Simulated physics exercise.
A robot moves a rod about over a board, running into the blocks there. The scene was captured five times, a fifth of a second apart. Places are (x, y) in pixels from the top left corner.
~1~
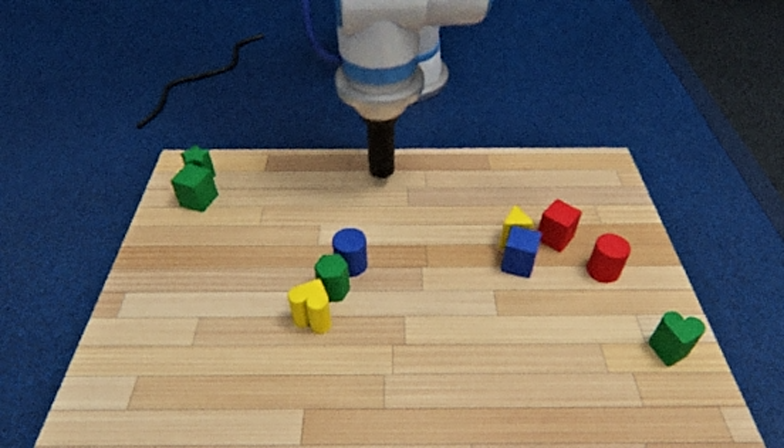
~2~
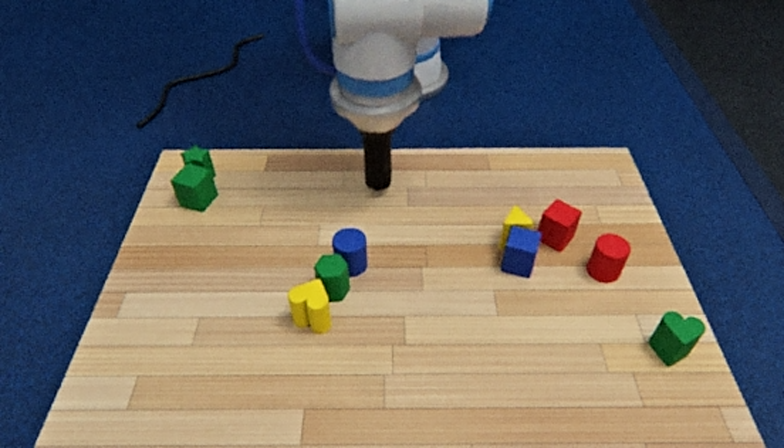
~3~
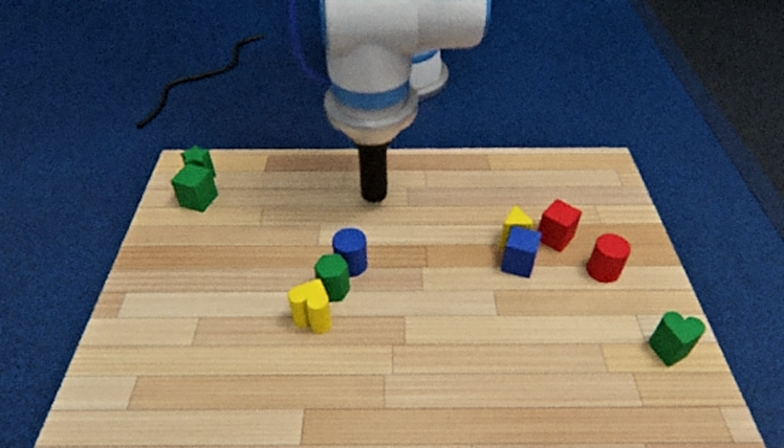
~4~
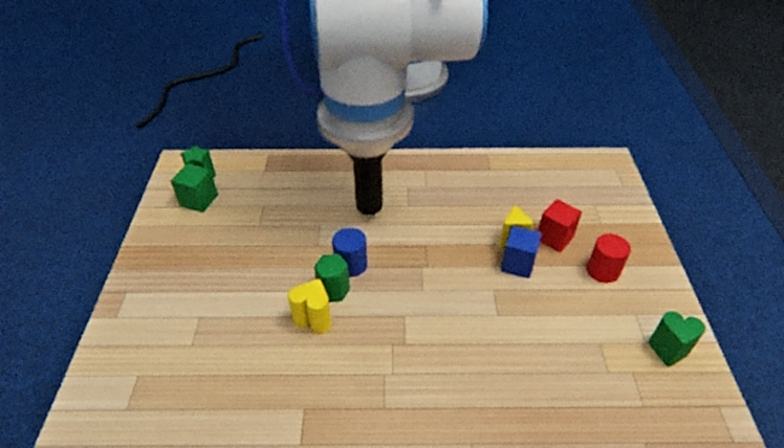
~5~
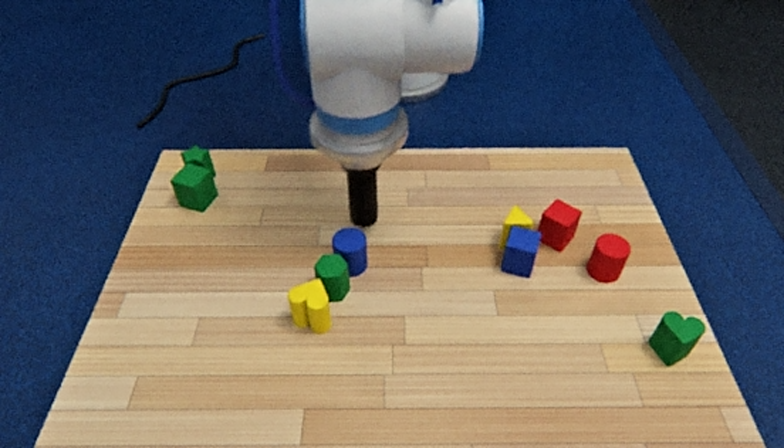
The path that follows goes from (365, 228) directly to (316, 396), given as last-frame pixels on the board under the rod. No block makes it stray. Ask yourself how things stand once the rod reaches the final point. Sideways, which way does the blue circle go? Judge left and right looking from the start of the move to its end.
It gets pushed left.
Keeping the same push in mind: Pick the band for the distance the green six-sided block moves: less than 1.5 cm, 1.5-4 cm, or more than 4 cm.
That one ends up more than 4 cm from where it is now.
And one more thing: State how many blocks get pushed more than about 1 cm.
Blocks moved: Three or more.
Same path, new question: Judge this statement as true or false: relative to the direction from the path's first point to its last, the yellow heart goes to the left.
The claim does not hold.
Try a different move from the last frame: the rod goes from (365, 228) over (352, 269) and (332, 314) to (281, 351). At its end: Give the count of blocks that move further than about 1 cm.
Going by the path, three or more of them shift by more than about 1 cm.
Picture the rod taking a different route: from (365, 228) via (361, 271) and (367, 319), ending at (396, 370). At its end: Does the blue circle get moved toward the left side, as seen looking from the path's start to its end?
Short answer: No.
What follows on the original path. One third of the way, rod at (350, 266); yellow heart at (291, 311); green six-sided block at (318, 294), turned 60° clockwise; blue circle at (346, 276).
Two thirds of the way, rod at (333, 323); yellow heart at (267, 326), turned 25° clockwise; green six-sided block at (300, 324), turned 100° clockwise; blue circle at (354, 330).
At the end, rod at (315, 388); yellow heart at (259, 329), turned 50° clockwise; green six-sided block at (281, 353), turned 170° clockwise; blue circle at (357, 352).
